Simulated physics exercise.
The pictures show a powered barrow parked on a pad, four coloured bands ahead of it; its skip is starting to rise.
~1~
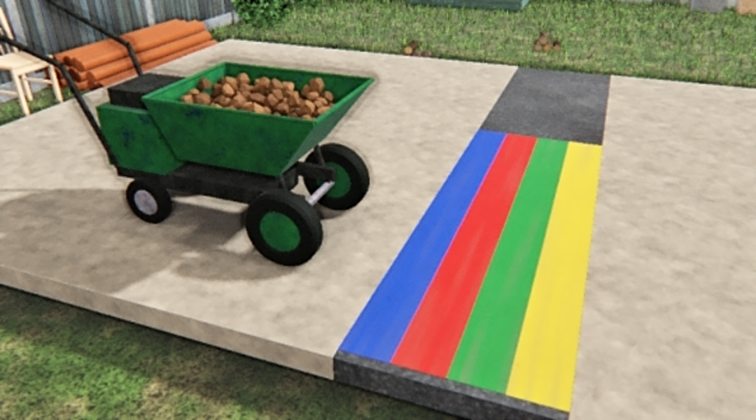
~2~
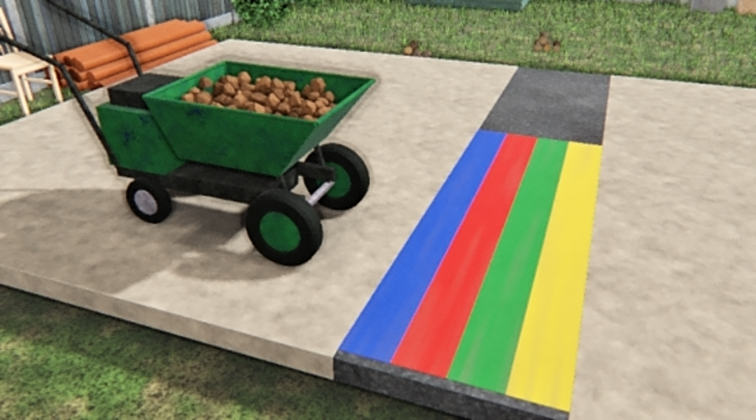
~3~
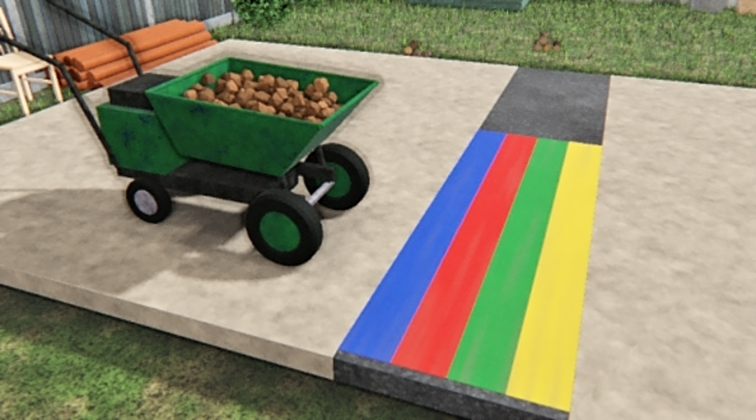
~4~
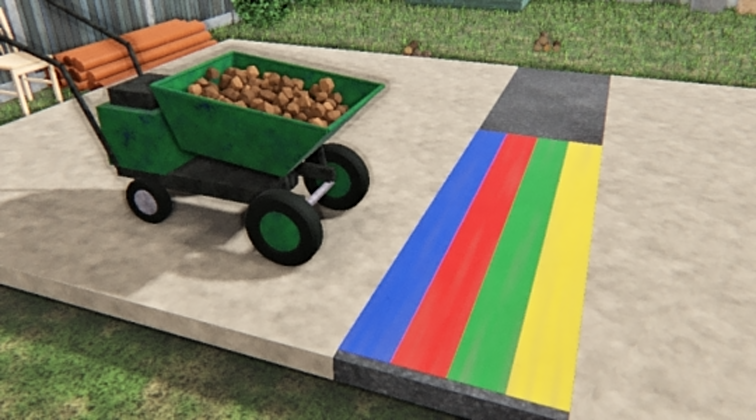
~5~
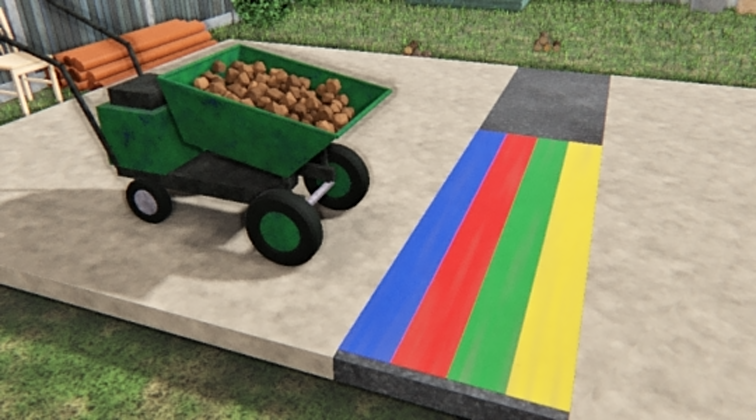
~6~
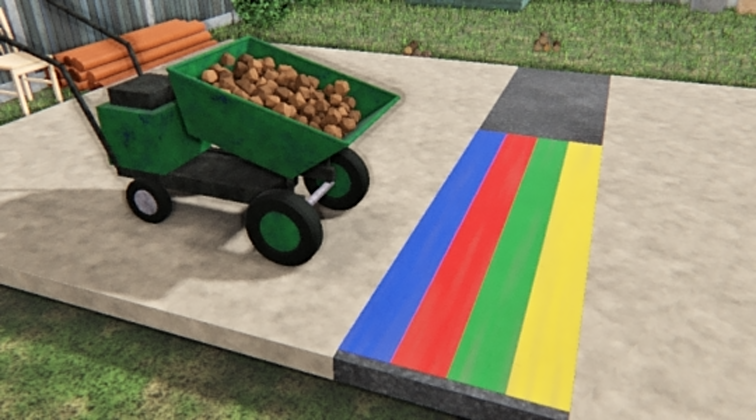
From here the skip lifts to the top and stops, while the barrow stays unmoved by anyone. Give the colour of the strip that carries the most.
It is red.
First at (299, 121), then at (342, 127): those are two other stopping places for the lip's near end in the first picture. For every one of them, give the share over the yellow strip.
About 10 % and about 10 %.
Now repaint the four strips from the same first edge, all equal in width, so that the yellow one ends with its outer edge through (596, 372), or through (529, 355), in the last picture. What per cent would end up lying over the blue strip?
I'd say about 10 % for the first and about 10 % for the second.
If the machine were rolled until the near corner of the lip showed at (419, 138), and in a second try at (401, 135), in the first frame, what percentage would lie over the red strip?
Close to 0 in a hundred, and close to 0 in a hundred.
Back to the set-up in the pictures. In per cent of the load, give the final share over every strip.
Blue strip 10 %, red strip 35 %, green strip 20 %, yellow strip 10 %.
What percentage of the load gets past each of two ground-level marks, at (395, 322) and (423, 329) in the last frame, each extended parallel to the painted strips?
Estimate, first then second: 80 %, 60 %.
Shortly afterwards, skip tipped steeply; the whole lot in the skip.
Next, skip tipped right over; the bulk in the skip; a little over the blue strip; near a quarter over the red strip.
Some moments later, skip tipped right over; near a quarter in the skip; a little over the blue strip; near a third over the red strip; near a quarter over the green strip; a little over the yellow strip; only a few off the paint.
In the end, skip tipped right over; near a quarter in the skip; a little over the blue strip; near a third over the red strip; near a quarter over the green strip; a little over the yellow strip; only a few off the paint.
